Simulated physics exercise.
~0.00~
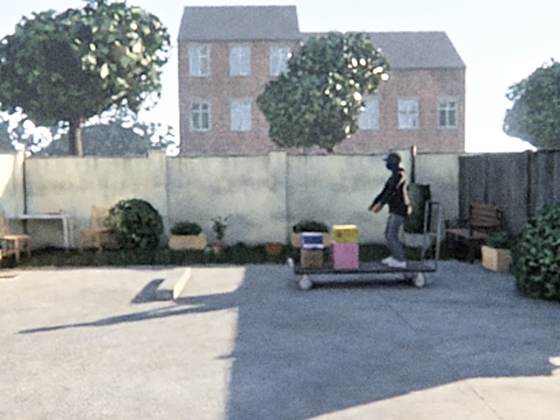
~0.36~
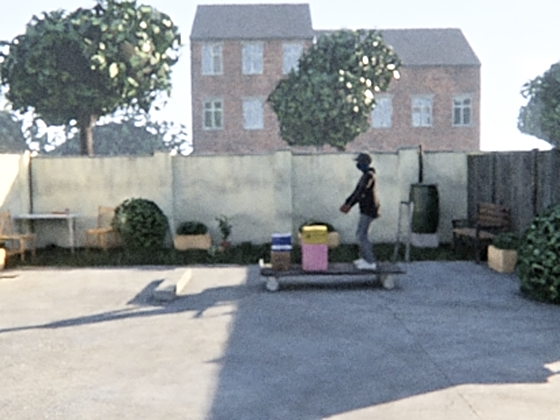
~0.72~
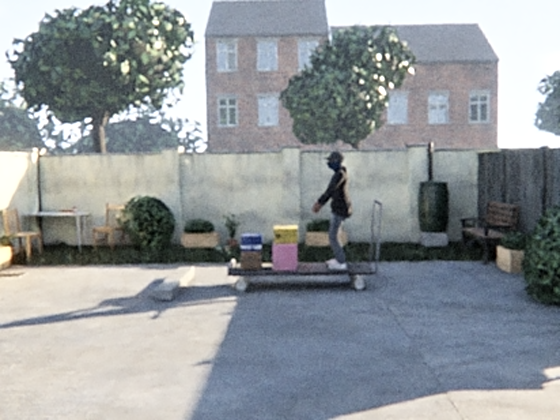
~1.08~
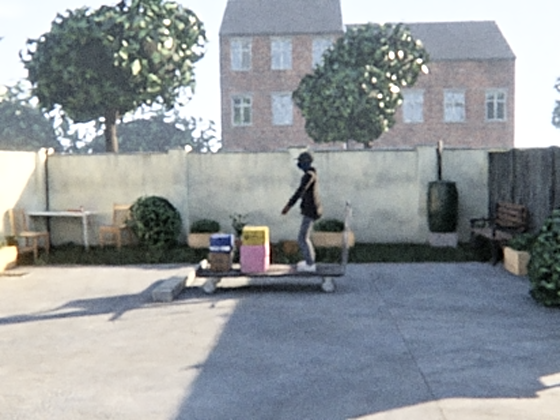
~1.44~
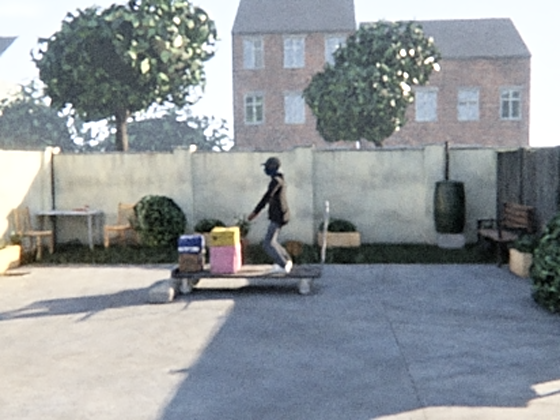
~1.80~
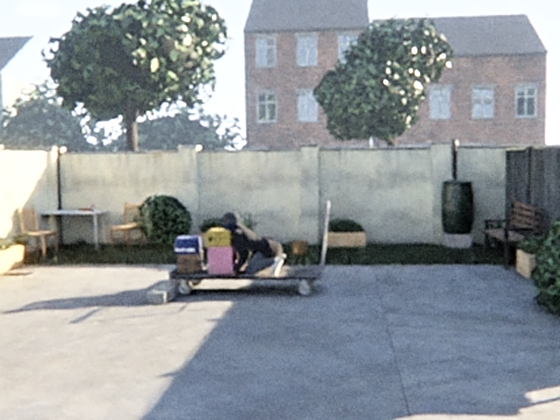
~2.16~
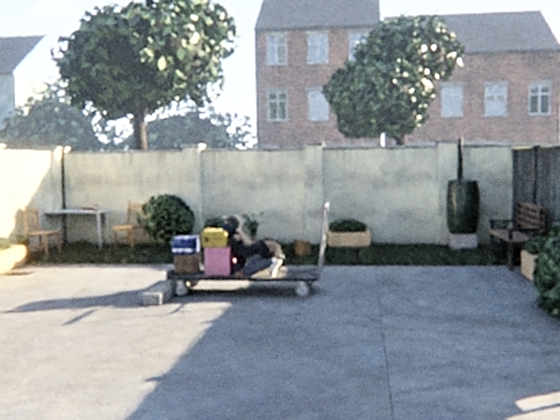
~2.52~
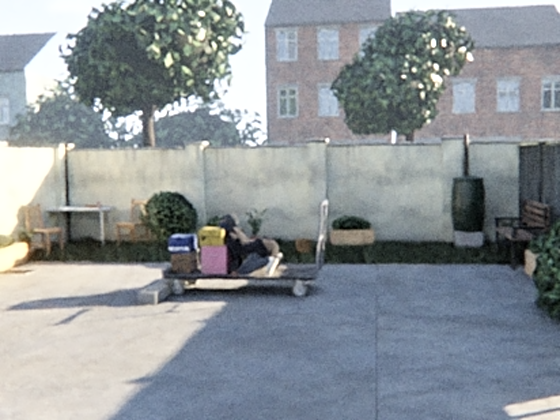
A person riding a loaded cart leftward falls forward behind the boxes as it stops at a kerb.
